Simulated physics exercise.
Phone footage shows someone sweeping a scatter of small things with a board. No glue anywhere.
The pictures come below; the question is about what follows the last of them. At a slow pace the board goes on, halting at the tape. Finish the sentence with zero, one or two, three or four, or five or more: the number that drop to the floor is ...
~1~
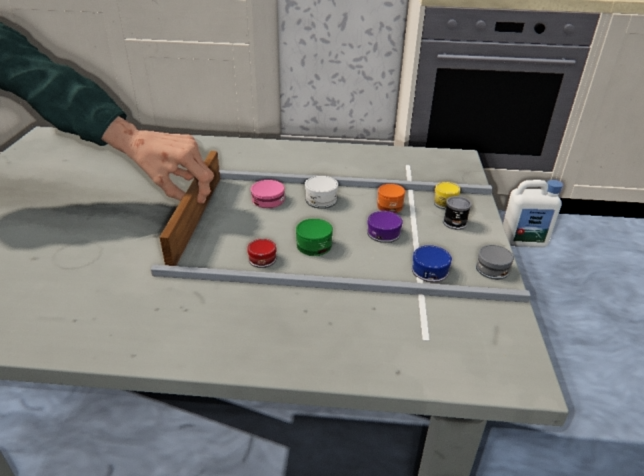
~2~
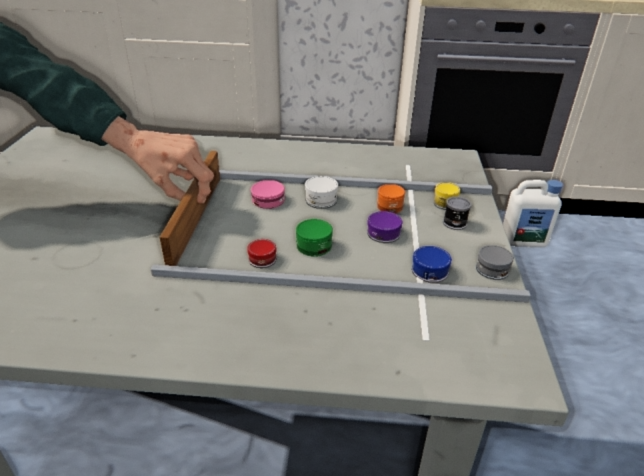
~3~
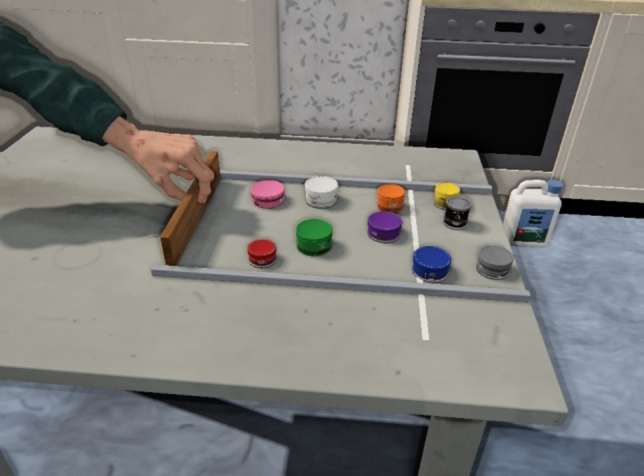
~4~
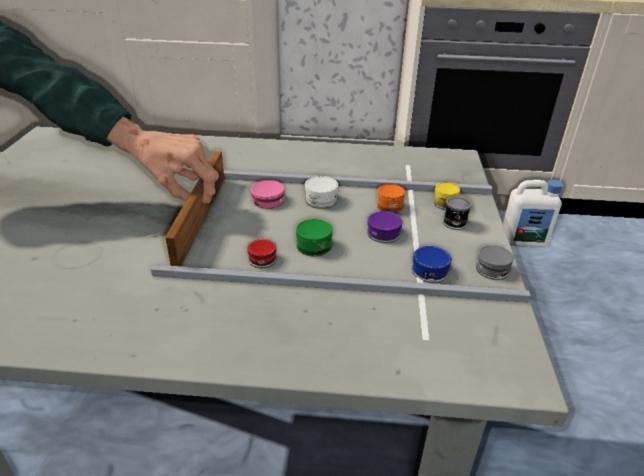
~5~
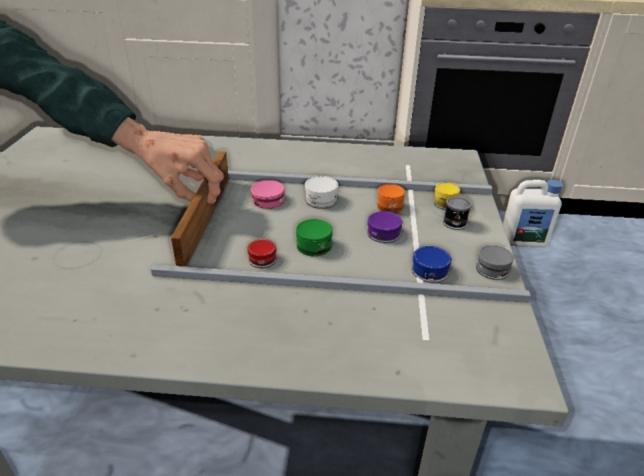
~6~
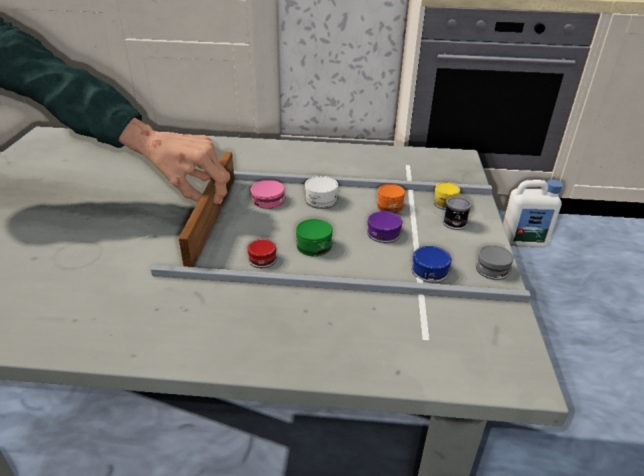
The number that drop to the floor is zero.
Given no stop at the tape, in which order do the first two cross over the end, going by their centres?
Grey tin and then black pot.
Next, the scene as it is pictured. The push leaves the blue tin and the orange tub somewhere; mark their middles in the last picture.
In the last picture the blue tin sits around (466, 266) and the orange tub around (460, 217).
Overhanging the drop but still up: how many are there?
So the number is 0.
Early on, none off yet; grey tin at rest near (494, 262); black pot at rest near (457, 213); yellow tin at rest near (447, 196).
Finally, the number that fall off is zero.
